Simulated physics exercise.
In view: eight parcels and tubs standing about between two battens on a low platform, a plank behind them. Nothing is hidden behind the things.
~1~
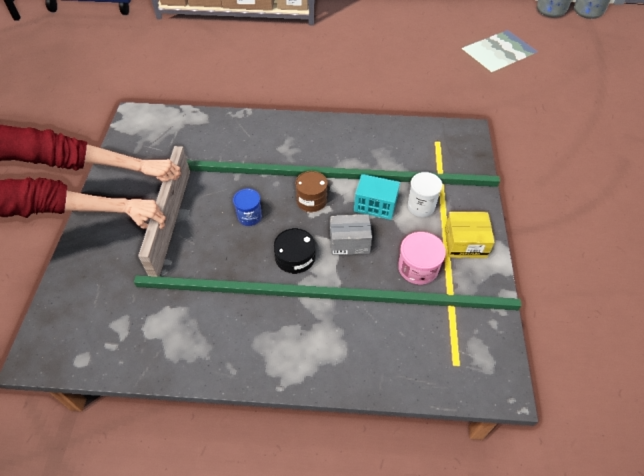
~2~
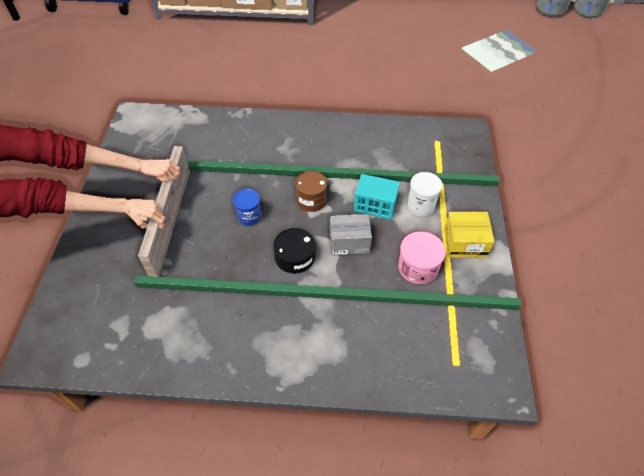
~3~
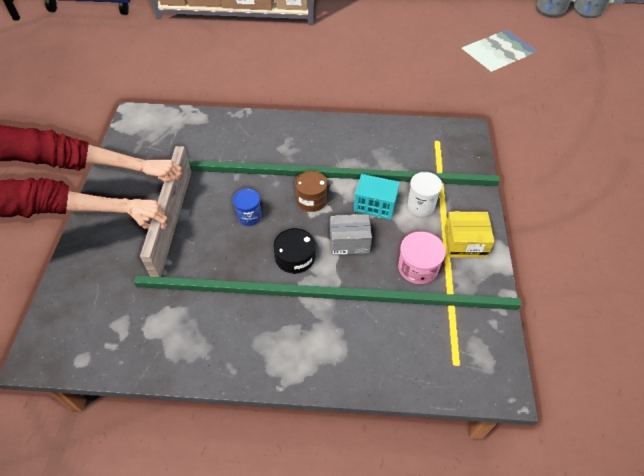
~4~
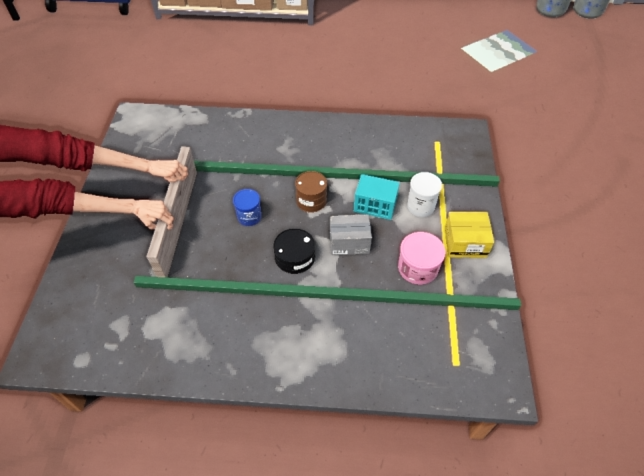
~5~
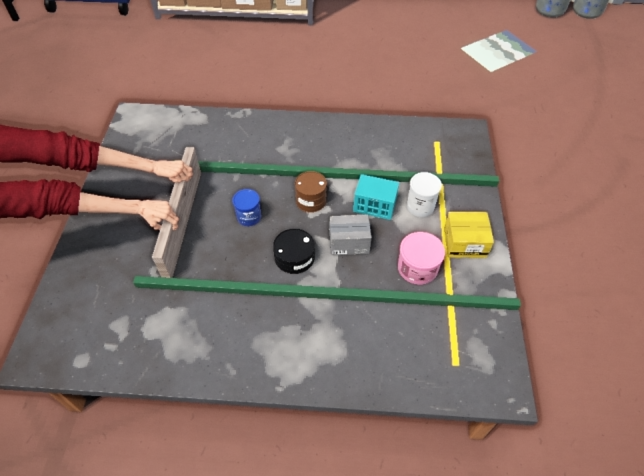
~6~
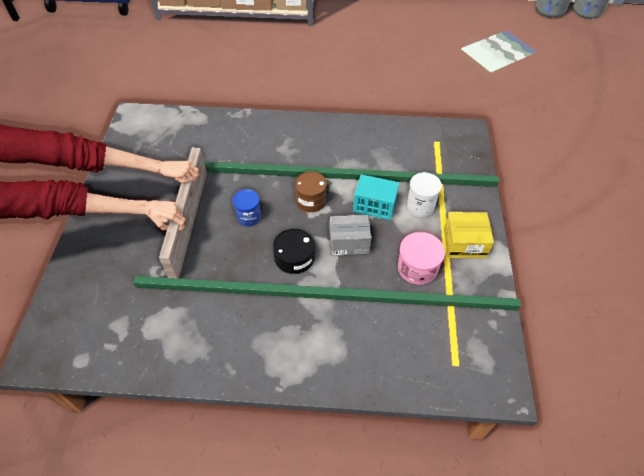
A plank held upright by two hands in red sleeves rests at the left end of two green battens, then slides slightly right toward a blue tub. The tubs and boxes between the battens stay still, with the yellow box at the far right, by a yellow tape line.
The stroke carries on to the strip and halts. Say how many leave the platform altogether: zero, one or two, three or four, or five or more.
Here the number that fall off is one or two.
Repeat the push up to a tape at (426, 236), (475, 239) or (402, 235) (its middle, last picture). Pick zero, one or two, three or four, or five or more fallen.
One after another: 1 or 2; more than four; none.
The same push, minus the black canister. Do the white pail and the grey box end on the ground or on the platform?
The white pail is lost; the grey box survives.
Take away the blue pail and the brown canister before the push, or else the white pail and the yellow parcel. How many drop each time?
First 0, then 0.
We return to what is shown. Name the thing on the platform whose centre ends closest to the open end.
That is the pink pail.
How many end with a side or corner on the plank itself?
It touches 3.
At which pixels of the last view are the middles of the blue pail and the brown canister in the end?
The blue pail at (459, 222), the brown canister at (460, 199).
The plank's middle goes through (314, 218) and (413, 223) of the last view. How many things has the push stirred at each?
The counts are 4 and 8.
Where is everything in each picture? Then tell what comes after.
The first picture shows yellow parcel (468, 235); white pail (424, 195); pink pail (421, 259); plank (167, 210); tape (446, 237).
The second picture shows white pail (424, 195); brown canister (311, 192).
The third picture shows pink pail (421, 258); grey box (350, 235).
The fourth picture shows yellow parcel (468, 235); plank (174, 210).
The fifth picture shows white pail (423, 196); black canister (294, 251).
The sixth picture shows yellow parcel (468, 235); white pail (423, 196); pink pail (420, 259); plank (186, 211); tape (445, 237).
A little later, none off yet; yellow parcel at rest near (468, 235); white pail at rest near (423, 196); pink pail at rest near (420, 259).
Next, none off yet; yellow parcel shifted a little near (479, 232); white pail shifted well along near (483, 199); pink pail shifted about its own width near (462, 265).
When it is over, the number that fall off is one or two; down, white pail and yellow parcel.
